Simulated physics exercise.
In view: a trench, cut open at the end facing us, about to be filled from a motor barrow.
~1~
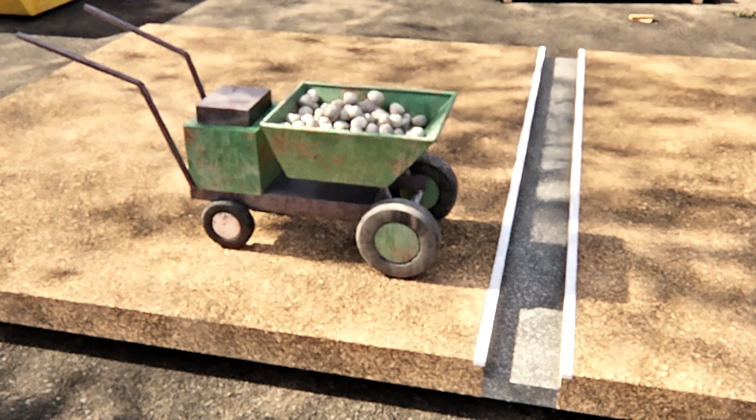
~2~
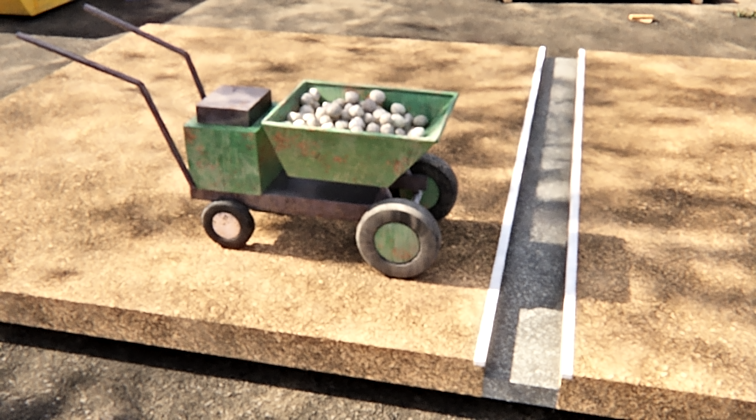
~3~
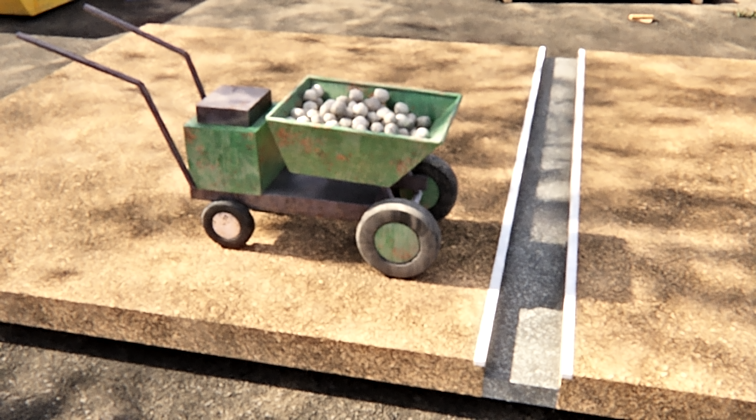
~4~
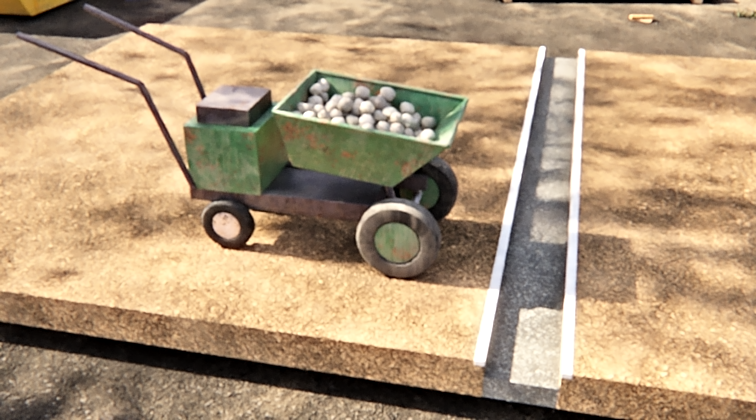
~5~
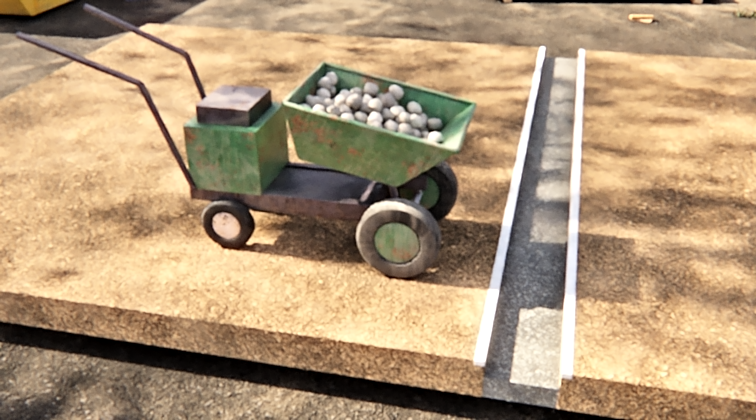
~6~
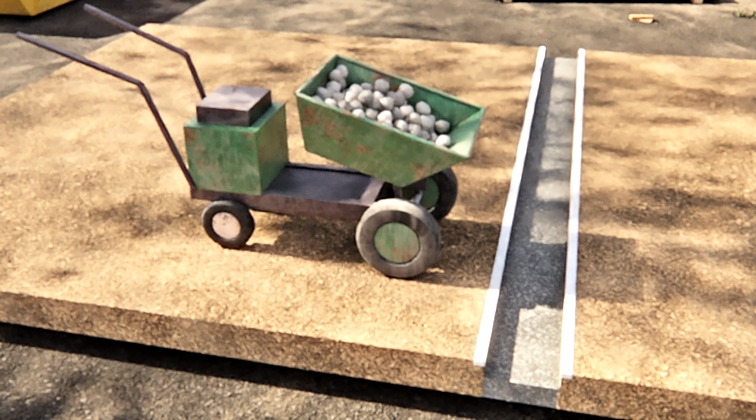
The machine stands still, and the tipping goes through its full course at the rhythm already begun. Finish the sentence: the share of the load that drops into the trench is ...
More than half.
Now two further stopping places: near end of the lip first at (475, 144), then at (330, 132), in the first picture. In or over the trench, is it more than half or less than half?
Place one: The lesser share; place two: The lesser share.
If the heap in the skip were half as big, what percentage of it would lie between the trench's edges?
Estimated share: Near 70 in a hundred.
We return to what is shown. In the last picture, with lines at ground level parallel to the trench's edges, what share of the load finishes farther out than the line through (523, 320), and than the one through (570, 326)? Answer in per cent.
First 80 in a hundred, second 30 in a hundred.
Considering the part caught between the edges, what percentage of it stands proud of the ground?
My guess is some 45 per cent.
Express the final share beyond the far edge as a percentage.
It comes to 30 per cent or so.
Just after the last frame, skip tipped steeply; every one in the skip.
A moment on, skip tipped right over; almost all in the skip; about a tenth in or heaped over the trench; just a few falling.
Further on, skip tipped right over; roughly a quarter in the skip; roughly half in or heaped over the trench; roughly a quarter beyond it.
When it is over, skip tipped right over; just a few in the skip; roughly two thirds in or heaped over the trench; roughly a third beyond it.
